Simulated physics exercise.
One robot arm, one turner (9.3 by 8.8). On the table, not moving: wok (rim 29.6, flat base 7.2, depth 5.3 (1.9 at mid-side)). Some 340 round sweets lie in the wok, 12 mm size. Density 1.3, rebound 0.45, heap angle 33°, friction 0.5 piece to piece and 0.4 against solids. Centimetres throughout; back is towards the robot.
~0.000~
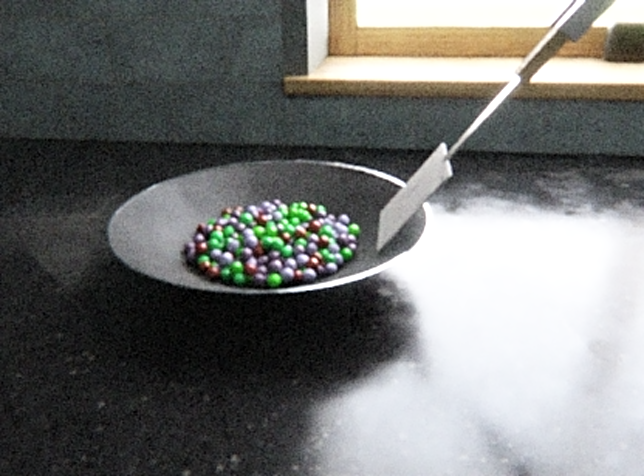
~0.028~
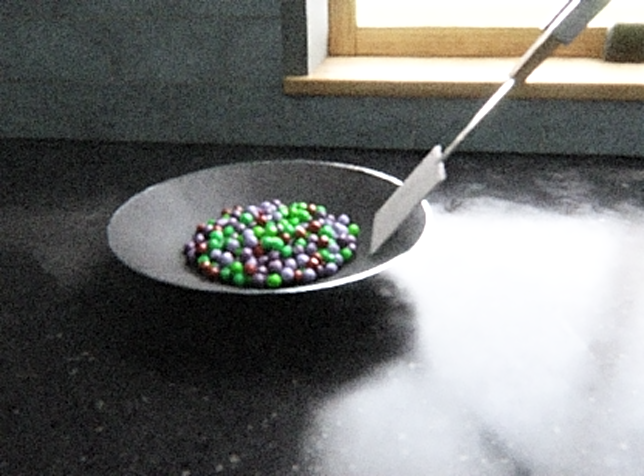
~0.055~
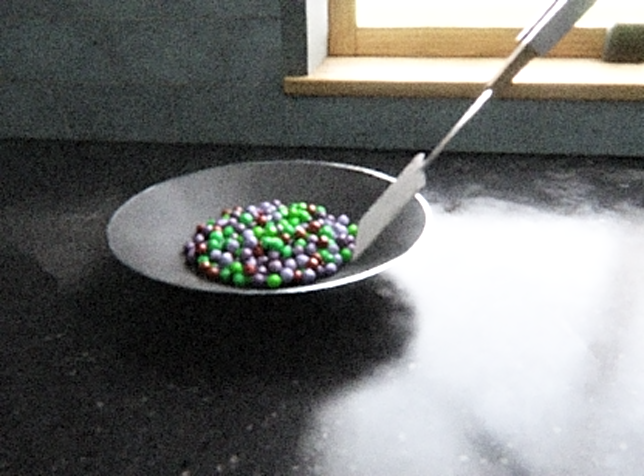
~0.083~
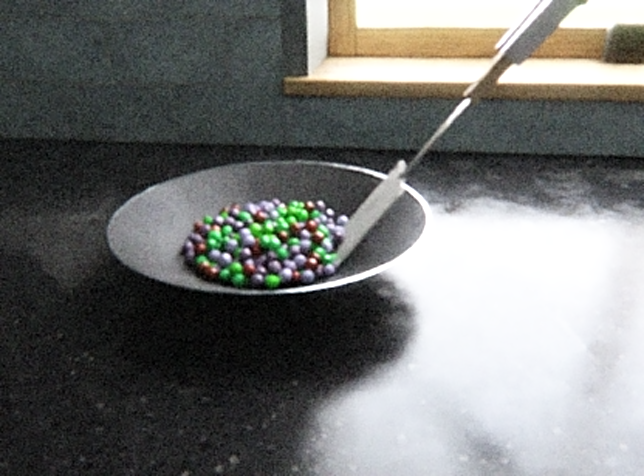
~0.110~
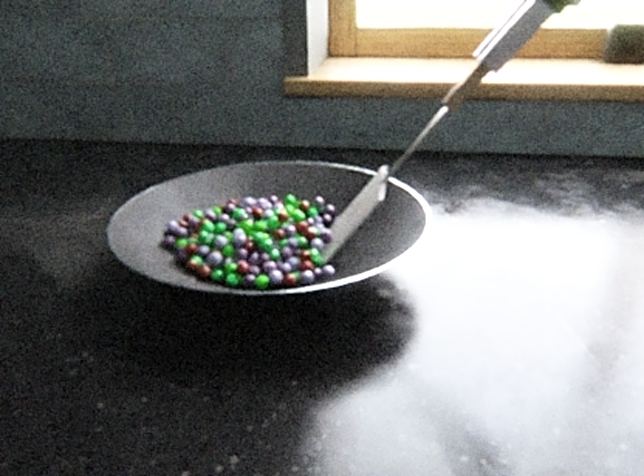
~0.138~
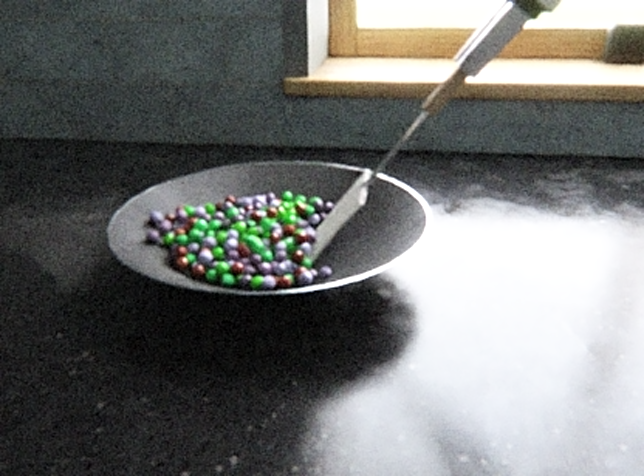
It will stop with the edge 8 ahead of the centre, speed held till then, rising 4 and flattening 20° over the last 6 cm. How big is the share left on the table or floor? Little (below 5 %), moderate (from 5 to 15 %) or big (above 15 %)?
On the table or floor the share is moderate, from 5 to 15 %.
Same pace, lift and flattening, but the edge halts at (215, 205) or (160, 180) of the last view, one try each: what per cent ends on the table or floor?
Some 0 and 35 per cent.
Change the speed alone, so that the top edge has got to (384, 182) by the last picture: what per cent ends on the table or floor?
Some 0 per cent.
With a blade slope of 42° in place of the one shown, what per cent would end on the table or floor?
Then about 5 per cent.
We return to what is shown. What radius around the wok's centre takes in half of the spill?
Roughly 24 cm.
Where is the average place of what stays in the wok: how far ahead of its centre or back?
About 5.5 cm ahead.
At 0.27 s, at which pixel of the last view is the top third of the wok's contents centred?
Near (183, 211).
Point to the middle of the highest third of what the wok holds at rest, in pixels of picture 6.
Around (182, 216).
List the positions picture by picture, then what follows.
In the first frame, the turner top edge at (447, 158), sloping 53°; upper third of the load around (273, 232), from x 190 to 355, top at y 205; 344 in the wok.
In the second frame, the turner top edge at (441, 161), sloping 53°; upper third of the load around (273, 232), from x 190 to 355, top at y 205.
In the third frame, the turner top edge at (421, 169), sloping 53°; upper third of the load around (272, 232), from x 190 to 355, top at y 205.
In the fourth frame, the turner top edge at (402, 176), sloping 53°; upper third of the load around (269, 230), from x 185 to 340, top at y 205.
In the fifth frame, the turner top edge at (383, 181), sloping 53°; upper third of the load around (254, 228), from x 170 to 340, top at y 200.
In the sixth frame, the turner top edge at (365, 185), sloping 53°; upper third of the load around (240, 227), from x 150 to 335, top at y 200; 344 in the wok.
After 0.21 s, sloping 53°, highest piece 6 above the table; 344 in the wok.
After 0.27 s, sloping 44°, highest piece 7 above the table; 344 in the wok.
After 0.51 s, sloping 33°, highest piece 7 above the table; 322 in the wok, 17 on the table or floor, 5 on the blade or in flight.
After 1.56 s, sloping 33°, highest piece 6 above the table; 320 in the wok, 24 on the table or floor.
In the end, 320 in the wok, 24 on the table or floor. That is 7 % on the table or floor.
